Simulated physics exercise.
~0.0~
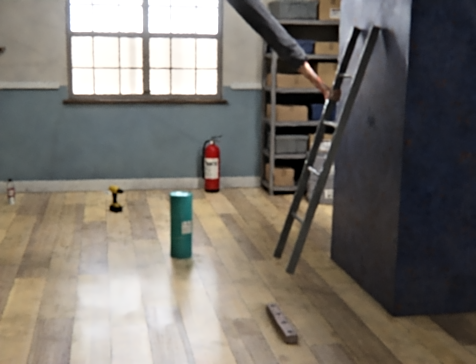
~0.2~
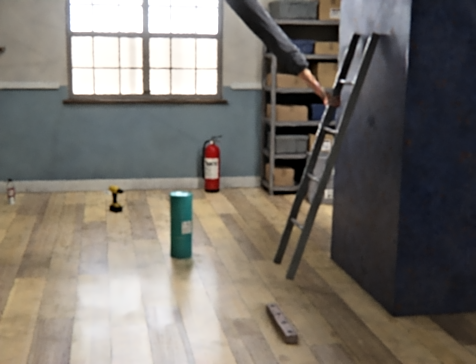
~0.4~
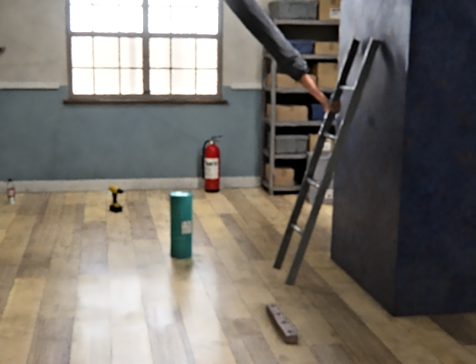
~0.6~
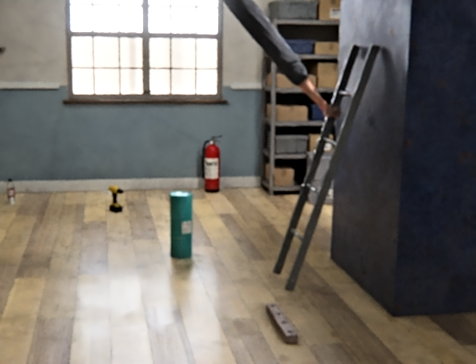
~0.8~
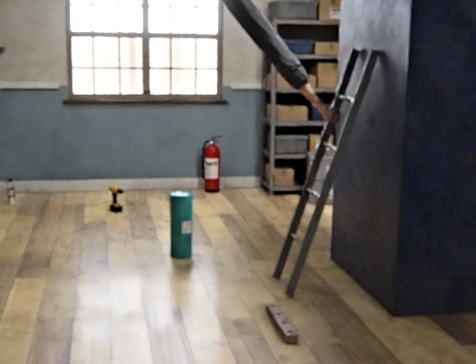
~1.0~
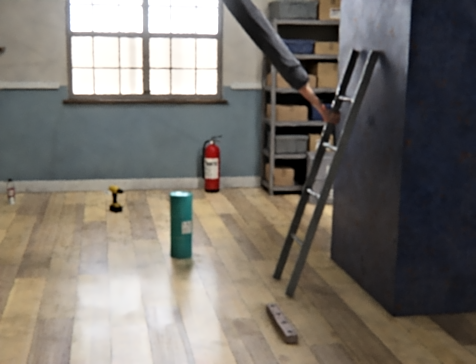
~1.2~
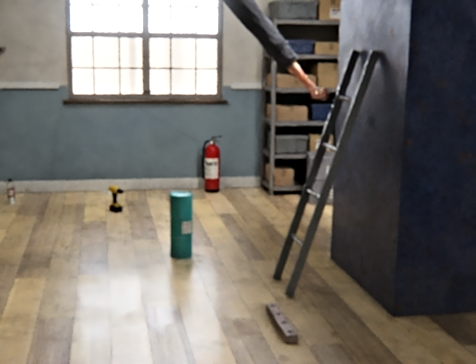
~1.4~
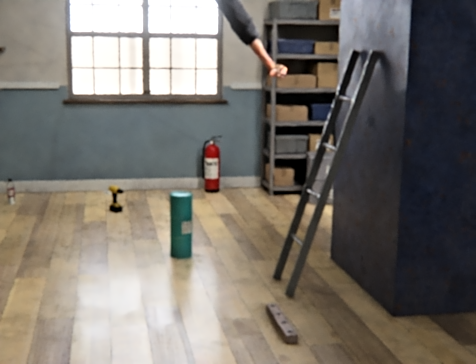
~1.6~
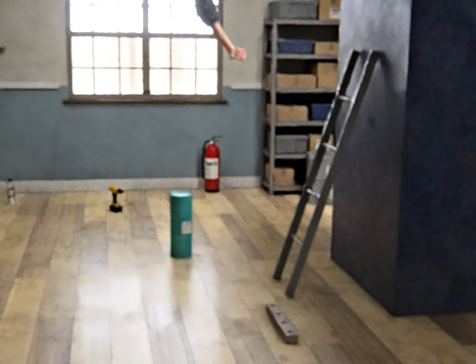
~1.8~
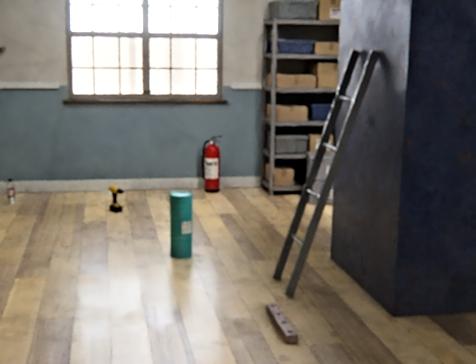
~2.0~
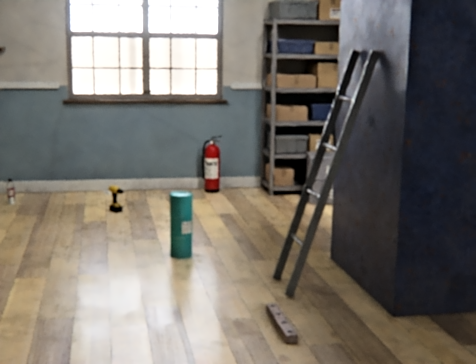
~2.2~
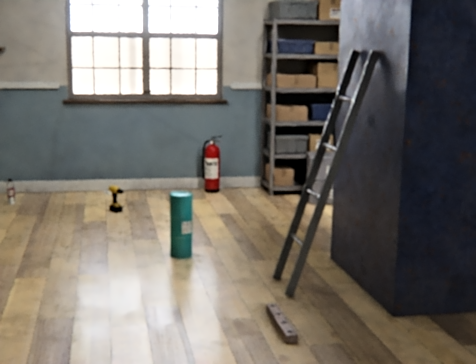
Grey ladder being lowered slightly by a hand against a dark cupboard, then staying leant there after the hand lets go and withdraws.
